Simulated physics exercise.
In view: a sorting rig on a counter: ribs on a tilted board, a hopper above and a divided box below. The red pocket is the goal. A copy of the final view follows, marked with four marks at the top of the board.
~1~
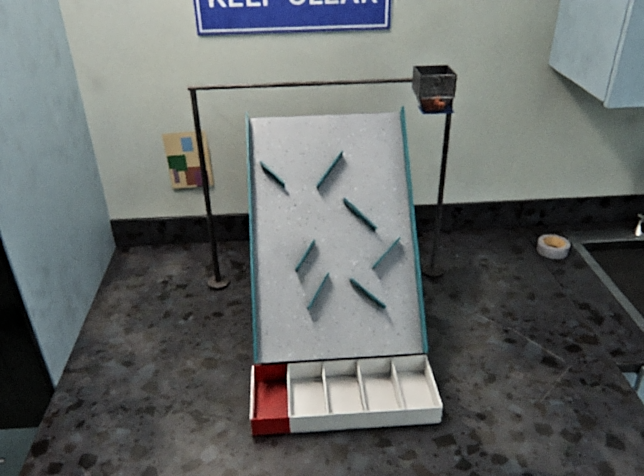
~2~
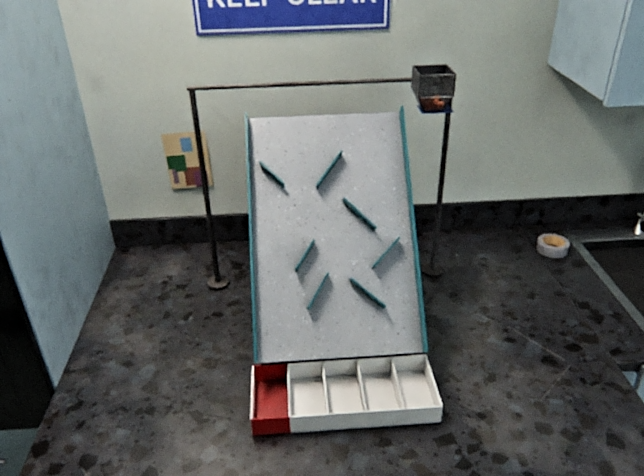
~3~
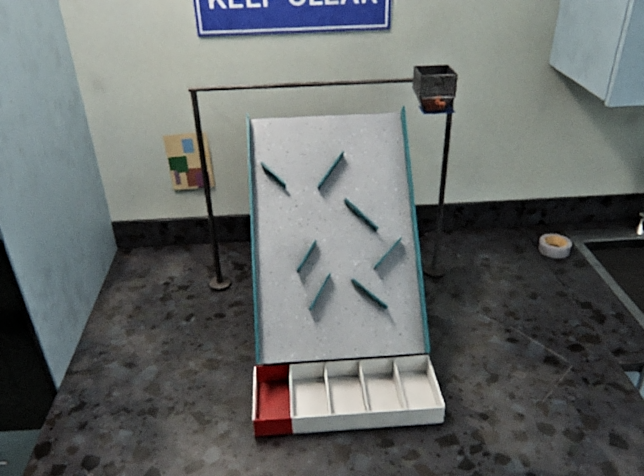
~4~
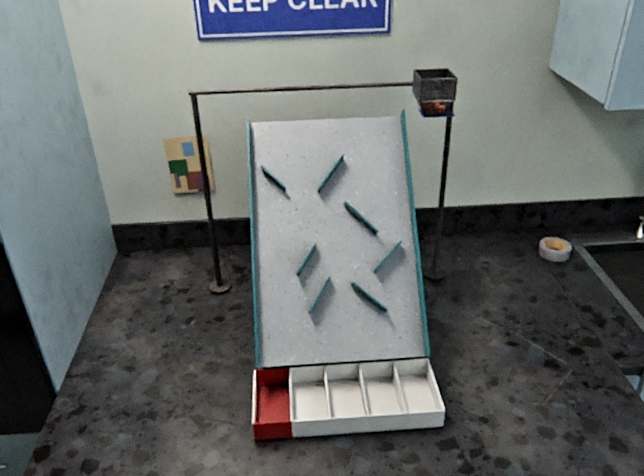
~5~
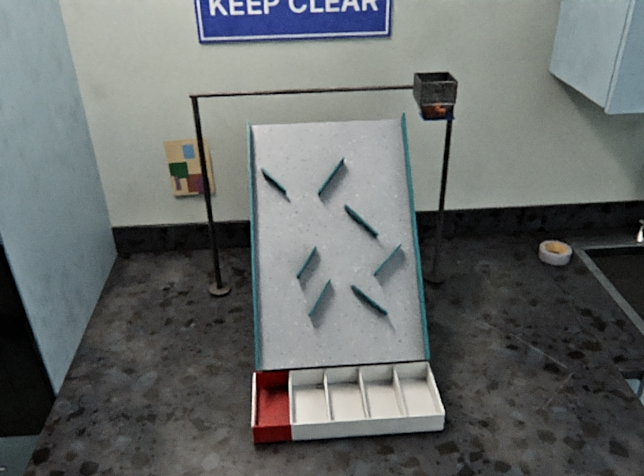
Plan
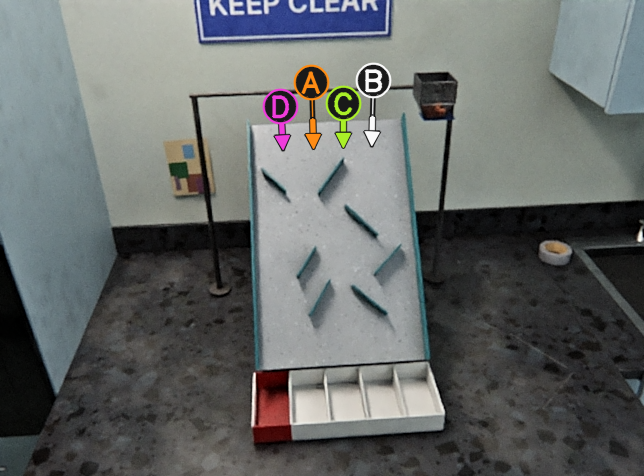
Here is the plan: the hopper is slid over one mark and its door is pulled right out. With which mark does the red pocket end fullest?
Mark A does it best.
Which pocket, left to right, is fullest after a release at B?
It is the fifth one.
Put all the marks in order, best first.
The order is A, D, C, B.
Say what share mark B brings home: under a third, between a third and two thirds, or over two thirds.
Mark B gives under a third.
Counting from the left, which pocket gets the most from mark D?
The first from the left.
On the marked copy, mark A meets the board at (313, 143); mark B meets the board at (371, 140); mark C meets the board at (343, 142); mark D meets the board at (282, 144).
If A is chosen, nearly all in the red pocket, a stray few outside the box.
If B is chosen, none in the red pocket, nearly all in other pockets, a stray few outside the box.
If C is chosen, about a third in the red pocket, about two thirds in other pockets, a stray few outside the box.
If D is chosen, about two thirds in the red pocket, about a third in other pockets.
